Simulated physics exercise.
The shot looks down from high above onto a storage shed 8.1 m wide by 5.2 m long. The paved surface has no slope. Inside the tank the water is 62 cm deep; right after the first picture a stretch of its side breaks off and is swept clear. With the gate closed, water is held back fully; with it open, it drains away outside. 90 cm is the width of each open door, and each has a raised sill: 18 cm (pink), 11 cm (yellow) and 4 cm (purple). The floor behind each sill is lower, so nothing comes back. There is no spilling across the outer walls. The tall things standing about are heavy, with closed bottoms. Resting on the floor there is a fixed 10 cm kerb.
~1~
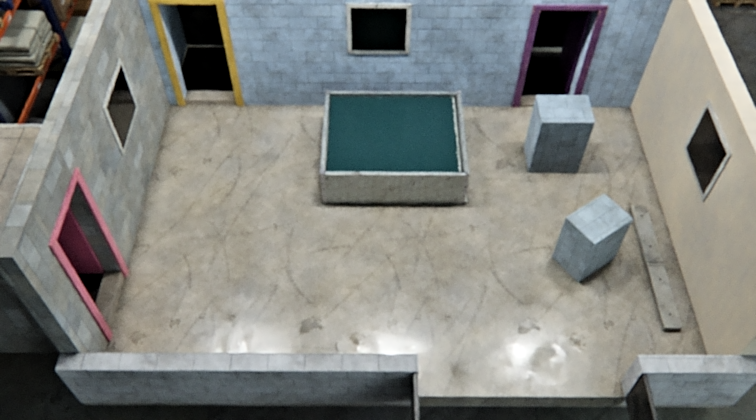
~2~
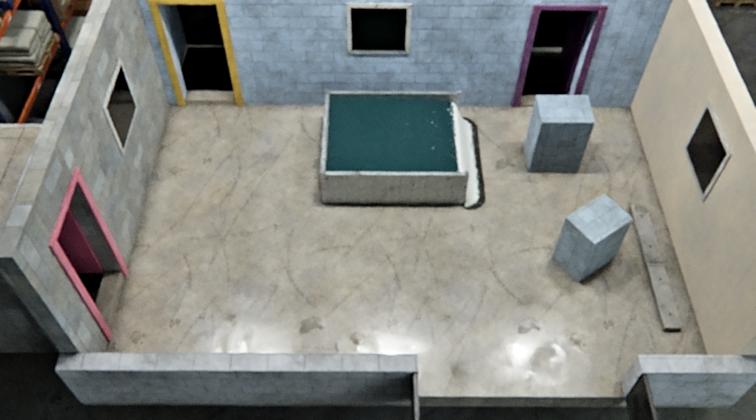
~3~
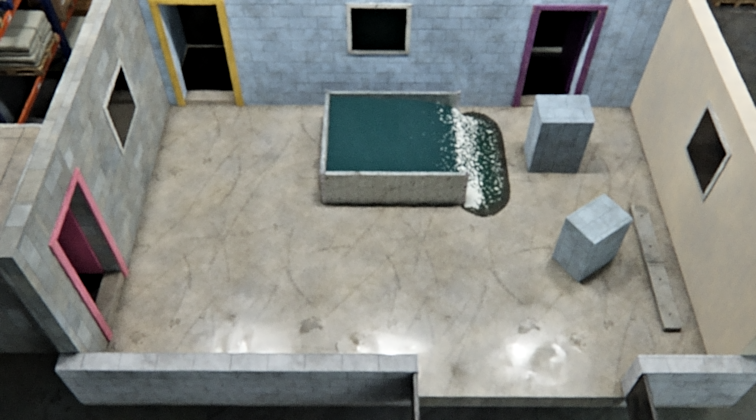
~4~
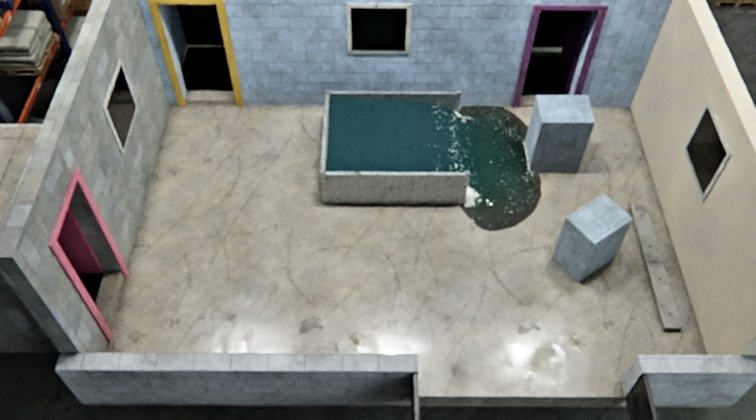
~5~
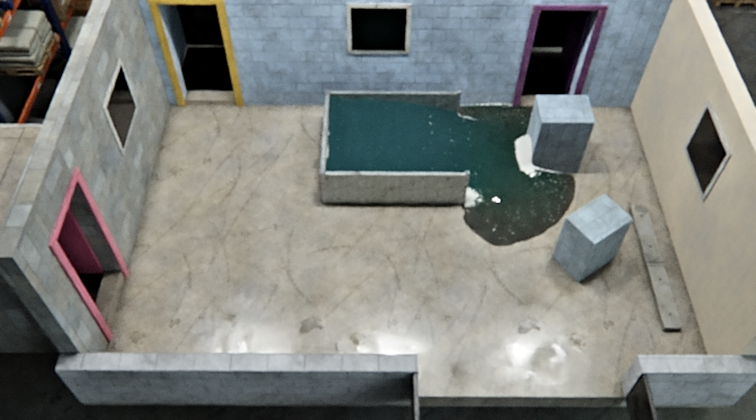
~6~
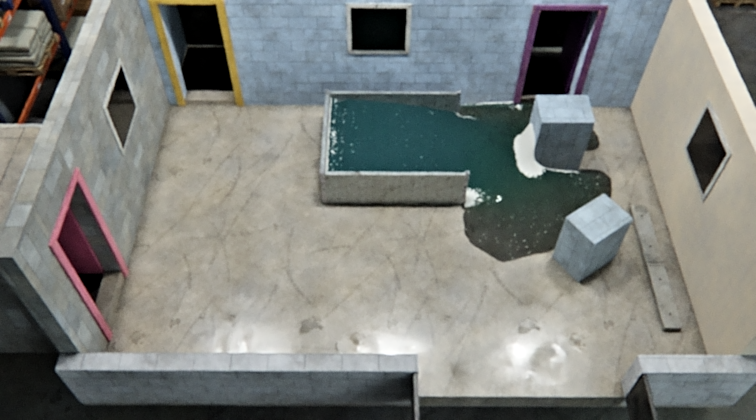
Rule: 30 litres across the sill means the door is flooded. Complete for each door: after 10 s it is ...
After that time the pink door is not flooded. After that time the yellow door is not flooded. After that time the purple door is flooded.
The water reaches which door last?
Answer: Pink door.
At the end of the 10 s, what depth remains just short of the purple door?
It's about 5.5 cm.
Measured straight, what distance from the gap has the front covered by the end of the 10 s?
Roughly 6.2 m.
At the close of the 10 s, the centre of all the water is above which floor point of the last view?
Centre: Approx. (418, 222) px.
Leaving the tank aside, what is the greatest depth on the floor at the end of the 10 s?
It tops out at some 9 cm.
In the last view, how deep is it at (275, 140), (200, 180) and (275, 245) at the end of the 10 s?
First spot near 1 cm, second near 2 cm, third near 2 cm.
A moment later water covers 20 % of the floor and is deepest (42 cm) near (518, 164); pink door not reached, yellow door not reached, purple door 20 cm at the sill, 16 L in.
Soon after water covers 30 % of the floor and is deepest (36 cm) near (622, 111); pink door not reached, yellow door not reached, purple door 18 cm at the sill, 108 L in.
Next water covers 45 % of the floor and is deepest (26 cm) near (567, 245); pink door not reached, yellow door not reached, purple door 11 cm at the sill, 194 L in.
Later on water covers 65 % of the floor and is deepest (14 cm) near (640, 208); pink door not reached, yellow door 2 cm at the sill, 0 L in, purple door 10 cm at the sill, 246 L in.
At the end water covers 85 % of the floor and is deepest (9 cm) near (518, 164); pink door 6 cm at the sill, 0 L in, yellow door 2 cm at the sill, 0 L in, purple door 5 cm at the sill, 270 L in.
